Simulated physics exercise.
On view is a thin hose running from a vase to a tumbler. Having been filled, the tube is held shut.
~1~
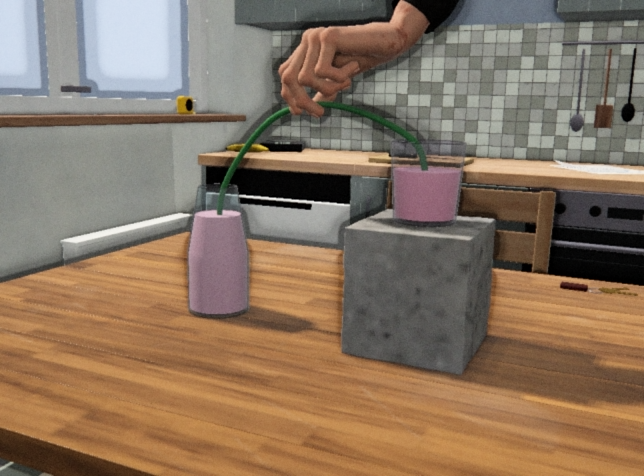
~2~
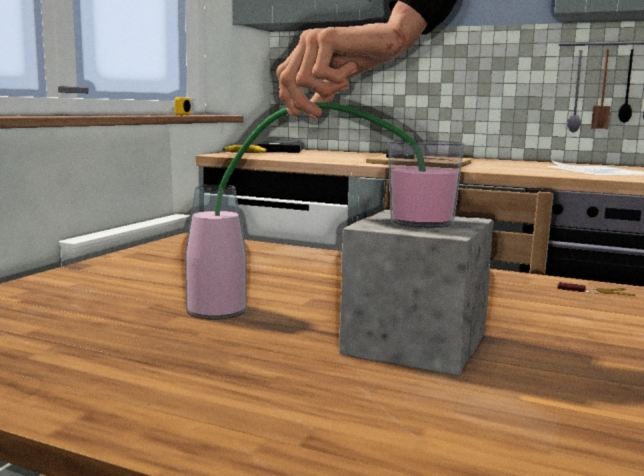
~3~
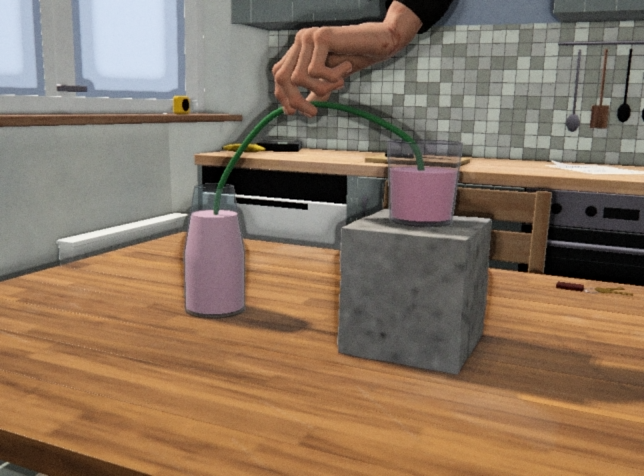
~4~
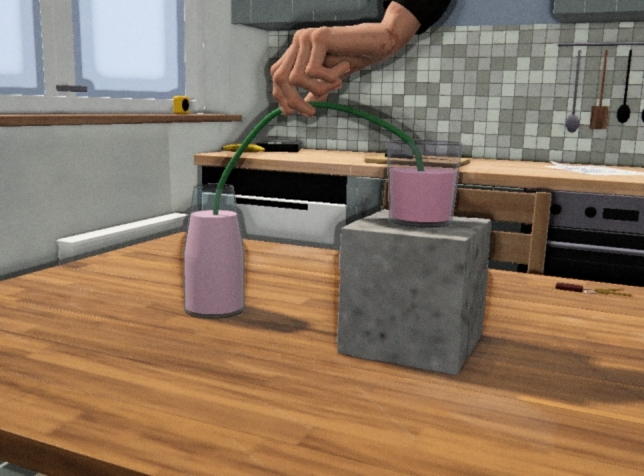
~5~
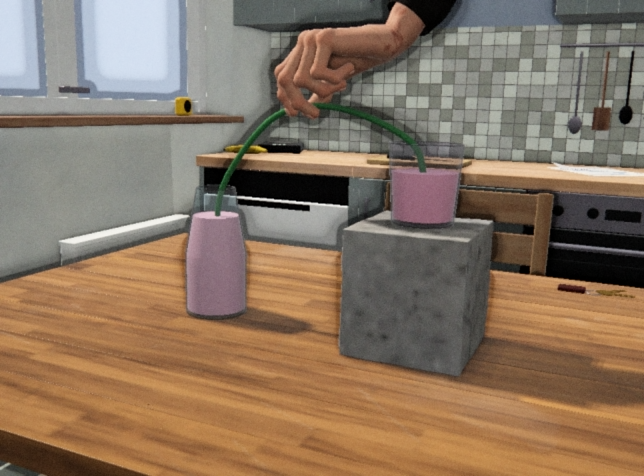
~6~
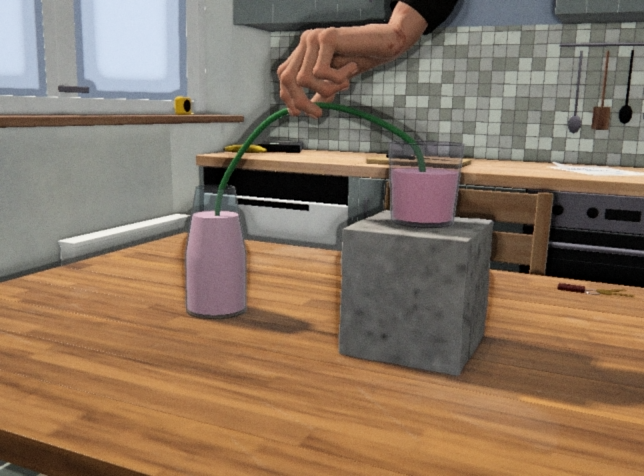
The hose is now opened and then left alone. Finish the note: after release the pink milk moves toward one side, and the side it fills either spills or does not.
Note: It flows - the left side; one that fills - spills.
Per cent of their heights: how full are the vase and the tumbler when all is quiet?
Final levels: First 100 %, second 20 %.
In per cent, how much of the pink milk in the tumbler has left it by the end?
Estimate: Close to 75 %.
Shortly, the vase is nearly full; the tumbler is about half full.
Then, the vase is full to the brim; the tumbler is about a quarter full; the lower one has lost some.
At the finish, the vase is full to the brim; the tumbler is about a quarter full; the lower one has lost some; the two surfaces are level.
